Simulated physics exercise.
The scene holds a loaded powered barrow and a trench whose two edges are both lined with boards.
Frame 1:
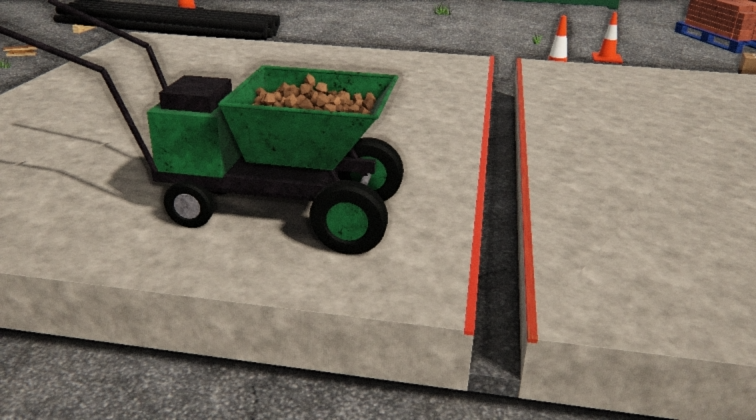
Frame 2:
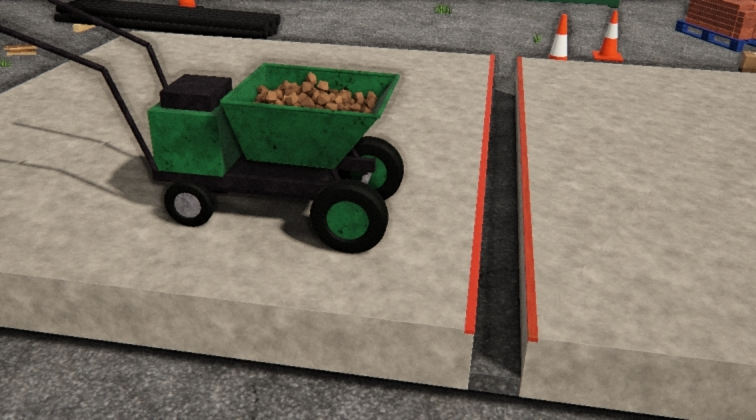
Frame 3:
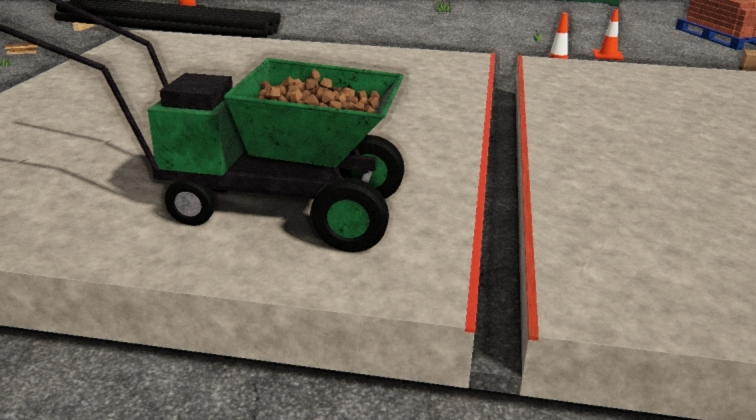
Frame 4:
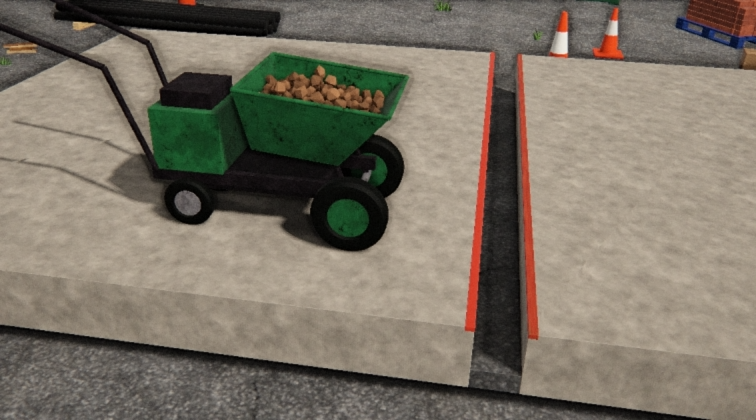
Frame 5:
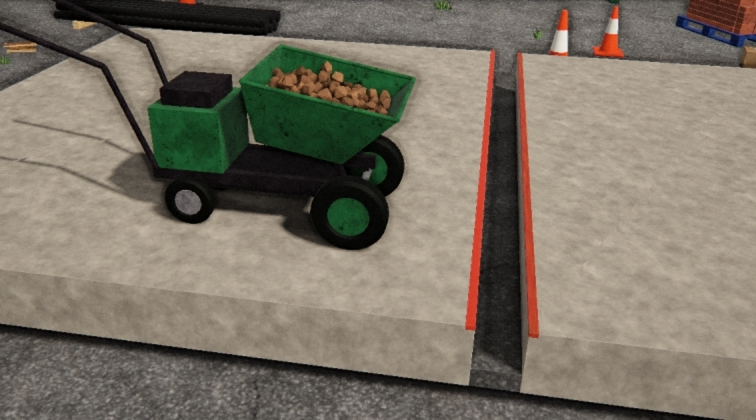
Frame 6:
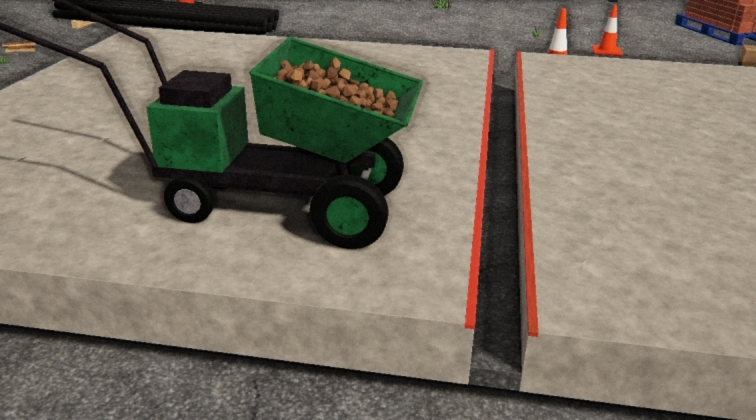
The green skip of a loaded barrow tilts gradually forward to the right beside a trench.
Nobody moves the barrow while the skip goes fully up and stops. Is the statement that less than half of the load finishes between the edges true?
Greater share.
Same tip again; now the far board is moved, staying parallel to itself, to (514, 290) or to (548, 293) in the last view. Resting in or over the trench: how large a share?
Estimated share: Try 1 approx. 60 in a hundred, try 2 approx. 100 in a hundred.
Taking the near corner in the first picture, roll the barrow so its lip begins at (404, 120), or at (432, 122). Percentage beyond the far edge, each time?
That comes to some 30 in a hundred for the first try and some 70 in a hundred for the second.
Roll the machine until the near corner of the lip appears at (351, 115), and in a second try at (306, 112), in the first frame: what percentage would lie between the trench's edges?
About 70 per cent, then about 20 per cent.
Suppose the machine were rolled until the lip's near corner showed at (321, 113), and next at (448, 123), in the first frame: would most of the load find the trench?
For the first case I'd say a smaller fraction, and for the second case a smaller fraction.
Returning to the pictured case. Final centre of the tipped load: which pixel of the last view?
Around (498, 250).
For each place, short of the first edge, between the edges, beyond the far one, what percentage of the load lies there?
Shares - short: 5 %, between: 90 %, beyond: 5 %.
Soon, skip tipped steeply; all in the skip.
A while on, skip tipped steeply; nearly all in the skip; a stray few in or heaped over the trench; a small part falling.
Towards the end, skip tipped right over; about a third in the skip; a stray few short of the trench; about two thirds in or heaped over the trench; a small part beyond it; a stray few falling.
Finally, skip tipped right over; a small part short of the trench; most in or heaped over the trench; a small part beyond it.
